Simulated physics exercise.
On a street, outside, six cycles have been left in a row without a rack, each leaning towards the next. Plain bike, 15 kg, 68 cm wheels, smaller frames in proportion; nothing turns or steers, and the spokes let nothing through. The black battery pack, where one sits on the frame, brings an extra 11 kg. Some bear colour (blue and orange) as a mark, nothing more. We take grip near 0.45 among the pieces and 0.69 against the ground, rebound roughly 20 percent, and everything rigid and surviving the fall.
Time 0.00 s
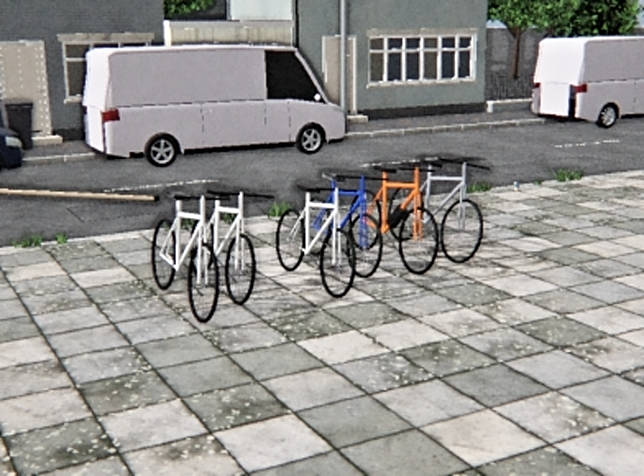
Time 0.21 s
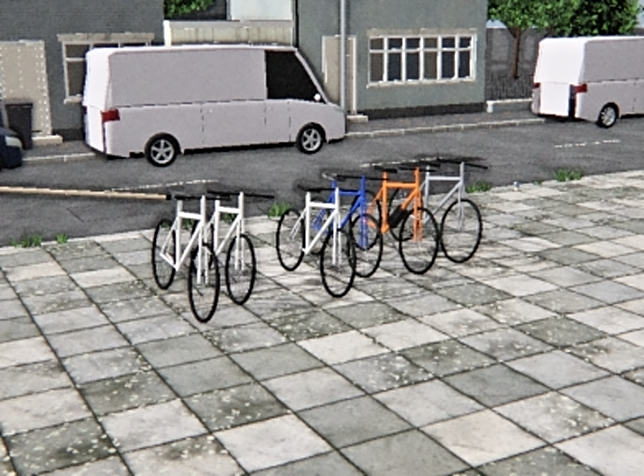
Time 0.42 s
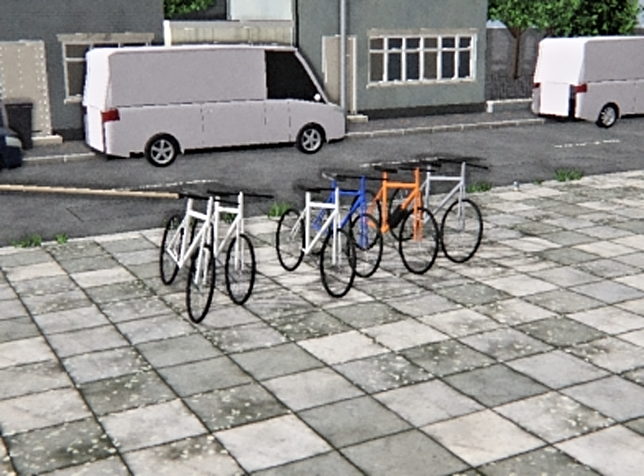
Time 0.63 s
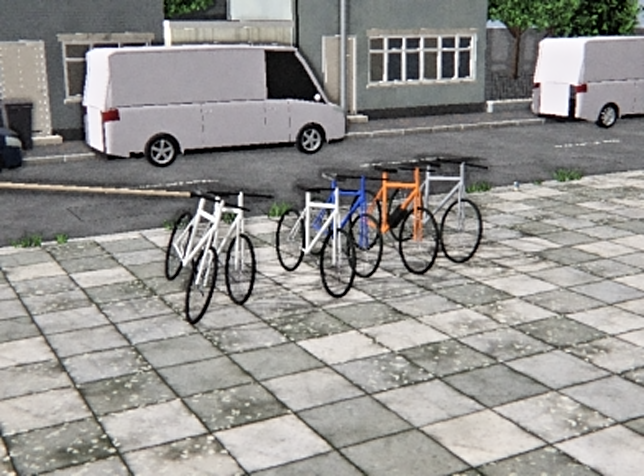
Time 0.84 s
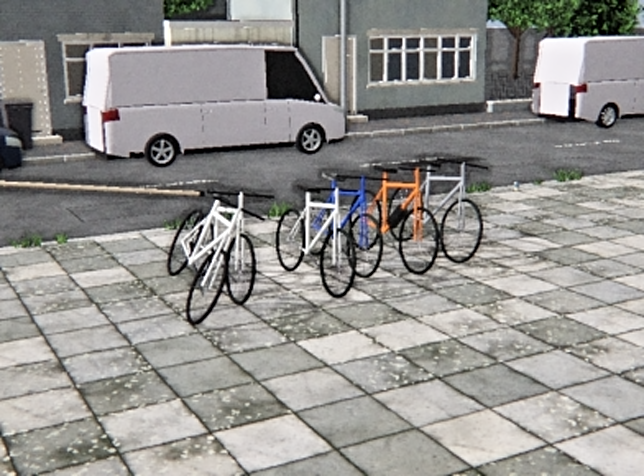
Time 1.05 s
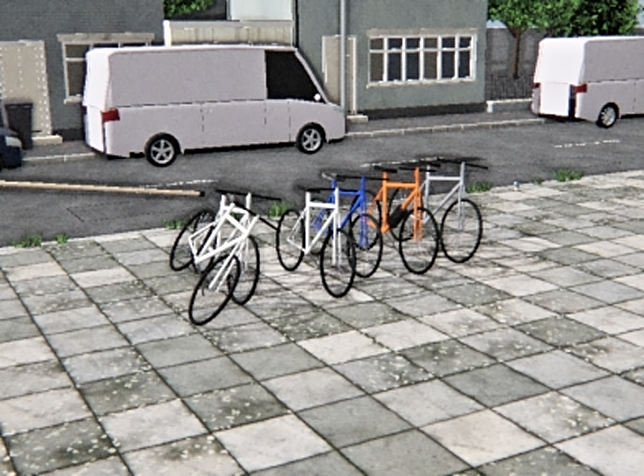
A long, thin pole slid in from the left along the paving and nudged the leftmost white bicycle, which shifted and leaned against its white neighbour, while the blue and orange ones stayed still.
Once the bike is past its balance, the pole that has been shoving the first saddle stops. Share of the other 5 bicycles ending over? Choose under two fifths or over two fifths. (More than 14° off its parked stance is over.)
It works out to upwards of two fifths of the lot.
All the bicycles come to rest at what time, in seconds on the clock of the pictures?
Roughly 3.5 s.
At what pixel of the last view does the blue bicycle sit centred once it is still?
Roughly at (402, 226).
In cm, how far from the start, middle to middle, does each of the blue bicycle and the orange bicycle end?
For blue it's roughly 70 cm, and for orange it's roughly 50 cm.
After 1.54 s, 1 of the 5 other bicycles over.
After 2.22 s, 3 of the 5 other bicycles over; blue bicycle 18° from how it stood.
After 3.14 s, 4 of the 5 other bicycles over; blue bicycle 56° from how it stood; orange bicycle 49° from how it stood.
In the end (3.8 s), 5 of the 5 other bicycles over; blue bicycle 55° from how it stood; orange bicycle 50° from how it stood. That is 100 per cent. Not one is left standing. From the last view, middles, blue bicycle near (402, 226), orange bicycle near (439, 220).
